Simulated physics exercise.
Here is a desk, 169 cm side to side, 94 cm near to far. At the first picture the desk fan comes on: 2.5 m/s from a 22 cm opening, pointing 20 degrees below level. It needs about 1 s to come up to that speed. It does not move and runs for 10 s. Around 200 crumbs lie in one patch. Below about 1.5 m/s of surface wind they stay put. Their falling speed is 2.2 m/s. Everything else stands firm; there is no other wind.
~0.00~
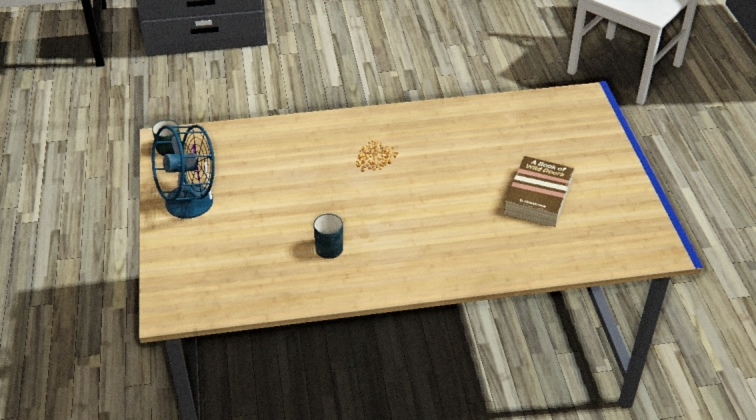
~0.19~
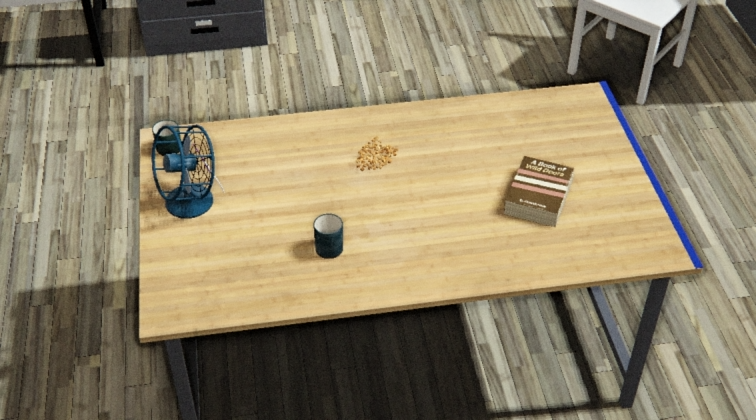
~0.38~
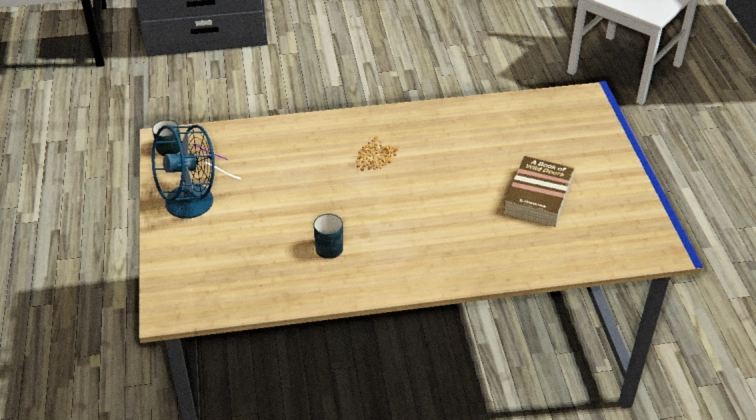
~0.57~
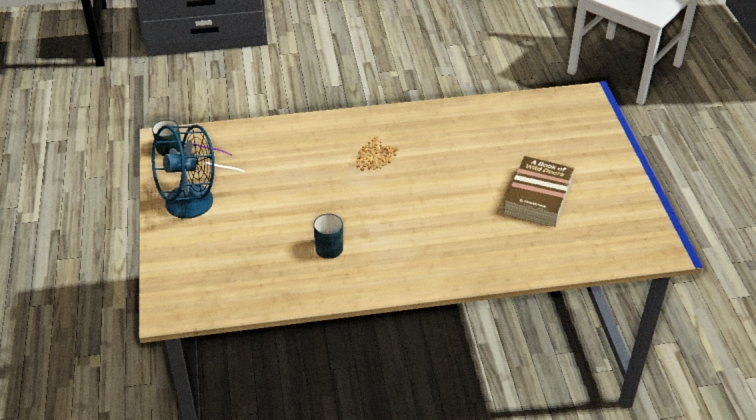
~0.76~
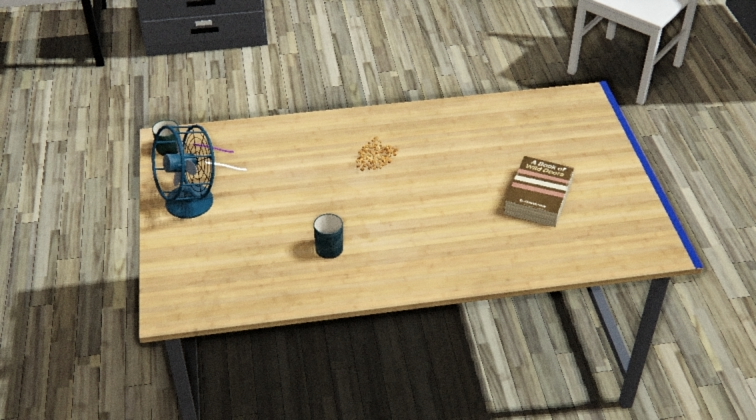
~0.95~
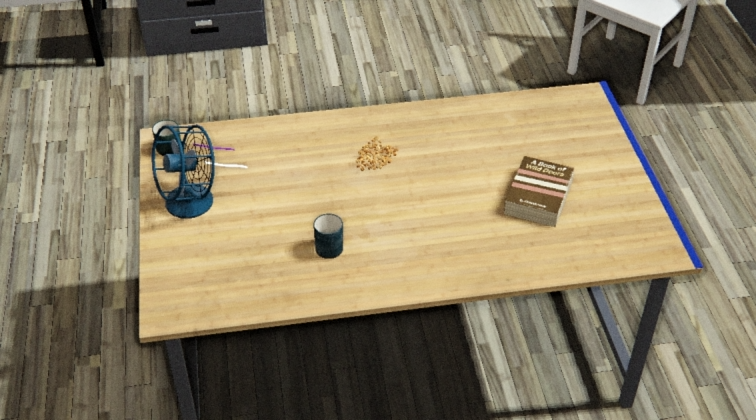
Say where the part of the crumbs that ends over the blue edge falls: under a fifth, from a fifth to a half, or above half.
By then over half are over the blue edge.
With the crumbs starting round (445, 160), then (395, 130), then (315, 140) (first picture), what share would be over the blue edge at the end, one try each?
In that order: 90 %, 15 %, 0 %.
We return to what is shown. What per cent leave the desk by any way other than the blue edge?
Some 10 per cent.
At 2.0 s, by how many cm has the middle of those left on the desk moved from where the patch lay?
Roughly 85 cm.
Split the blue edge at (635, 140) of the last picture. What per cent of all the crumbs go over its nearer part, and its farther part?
About 4 % nearer and 80 % farther.
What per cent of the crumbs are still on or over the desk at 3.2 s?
About 0 %.
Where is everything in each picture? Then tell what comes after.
In the first picture, the middle of the crumbs is near (375, 157), none has stirred yet and the mouth of the desk fan is at (183, 163).
In the second picture, the middle of the crumbs is near (378, 155), none has stirred yet and the blue edge is centred on (650, 166).
In the third picture, the middle of the crumbs is near (378, 155), none has stirred yet, the top of a mug is at (328, 224) and the top of a book is at (541, 184).
In the fourth picture, the middle of the crumbs is near (378, 155) and none has stirred yet.
In the fifth picture, the middle of the crumbs is near (378, 155) and none has stirred yet.
In the sixth picture, the middle of the crumbs is near (378, 155) and none has stirred yet.
After 2.0 s the count stands so, 15 % are over the blue edge; the middle of those still in play is near (615, 113).
After 3.2 s the count stands so, 88 % are over the blue edge.
After 5.5 s the count stands so, 88 % are over the blue edge.
After 10.0 s, at the end, 88 % are over the blue edge.
